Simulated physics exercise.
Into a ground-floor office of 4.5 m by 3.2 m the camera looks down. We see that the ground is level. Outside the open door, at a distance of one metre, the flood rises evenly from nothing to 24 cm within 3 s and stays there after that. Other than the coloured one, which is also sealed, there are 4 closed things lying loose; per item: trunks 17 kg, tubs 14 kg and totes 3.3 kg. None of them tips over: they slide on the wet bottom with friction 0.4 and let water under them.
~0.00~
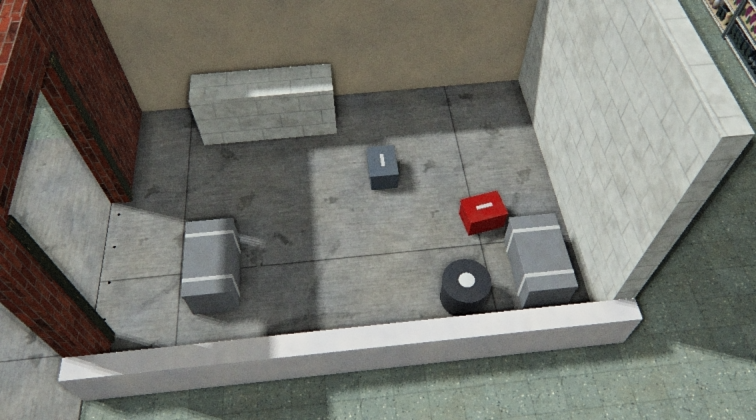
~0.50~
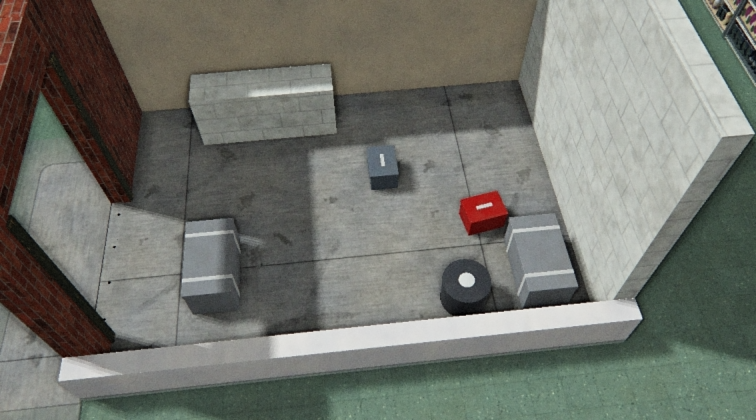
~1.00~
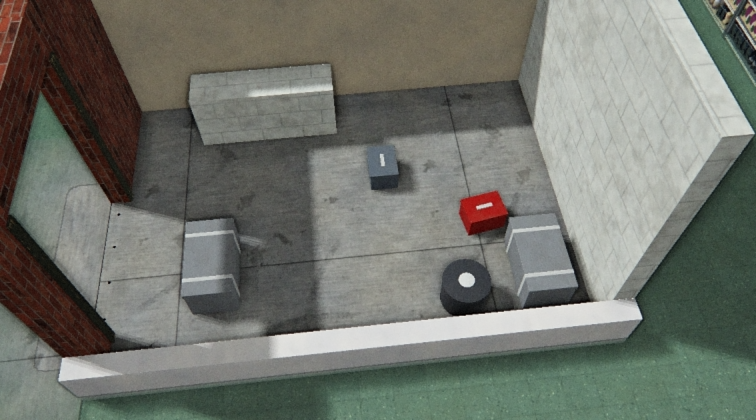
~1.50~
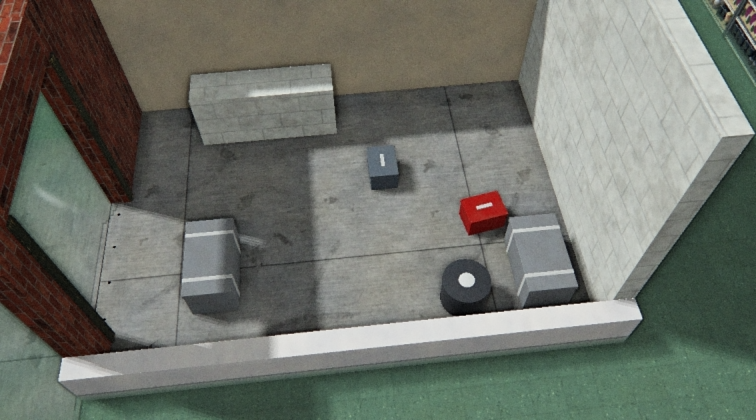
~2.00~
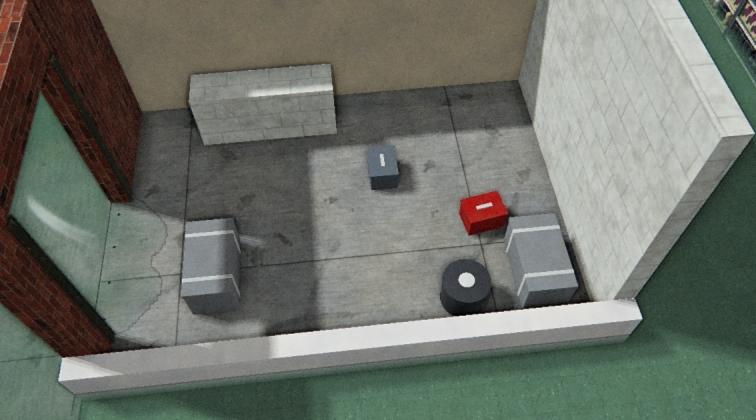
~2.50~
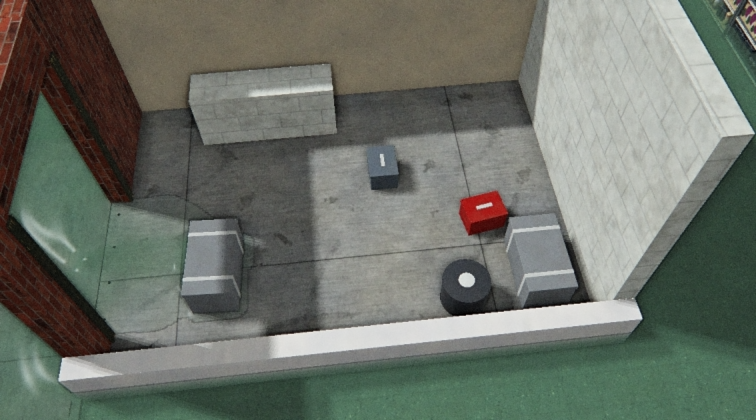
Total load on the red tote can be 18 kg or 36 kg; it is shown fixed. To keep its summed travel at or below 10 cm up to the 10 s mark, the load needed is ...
... the larger of the two.
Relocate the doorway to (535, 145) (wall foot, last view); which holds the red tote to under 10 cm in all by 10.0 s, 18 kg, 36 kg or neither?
With that change, the small one suffices.
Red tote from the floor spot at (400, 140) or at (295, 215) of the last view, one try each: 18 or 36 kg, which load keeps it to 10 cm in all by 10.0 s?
First try, only the heavier option works; second try, only the heavier option works.
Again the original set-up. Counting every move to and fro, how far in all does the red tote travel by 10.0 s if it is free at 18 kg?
Close to 200 centimetres all told.
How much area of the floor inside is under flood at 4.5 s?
About 9.0 m2.
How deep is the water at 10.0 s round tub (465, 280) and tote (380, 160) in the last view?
Depths: Near 19 cm, then near 15 cm.
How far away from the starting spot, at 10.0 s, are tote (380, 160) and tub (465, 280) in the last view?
In turn: 40 cm, 30 cm.
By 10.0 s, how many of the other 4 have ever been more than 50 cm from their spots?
The tally stands at 4.
After 3.5 s the red tote would be 0 cm from its start with 18 kg and 0 cm from its start with 36 kg; 0 cm of water round it then.
After 4.5 s the red tote would be 0 cm from its start with 18 kg and 0 cm from its start with 36 kg; 1 cm of water round it then.
After 7.0 s the red tote would be 36 cm from its start with 18 kg and 1 cm from its start with 36 kg; 12 cm of water round it then.
After 10.0 s the red tote would be 162 cm from its start with 18 kg and 1 cm from its start with 36 kg; 19 cm of water round it then.
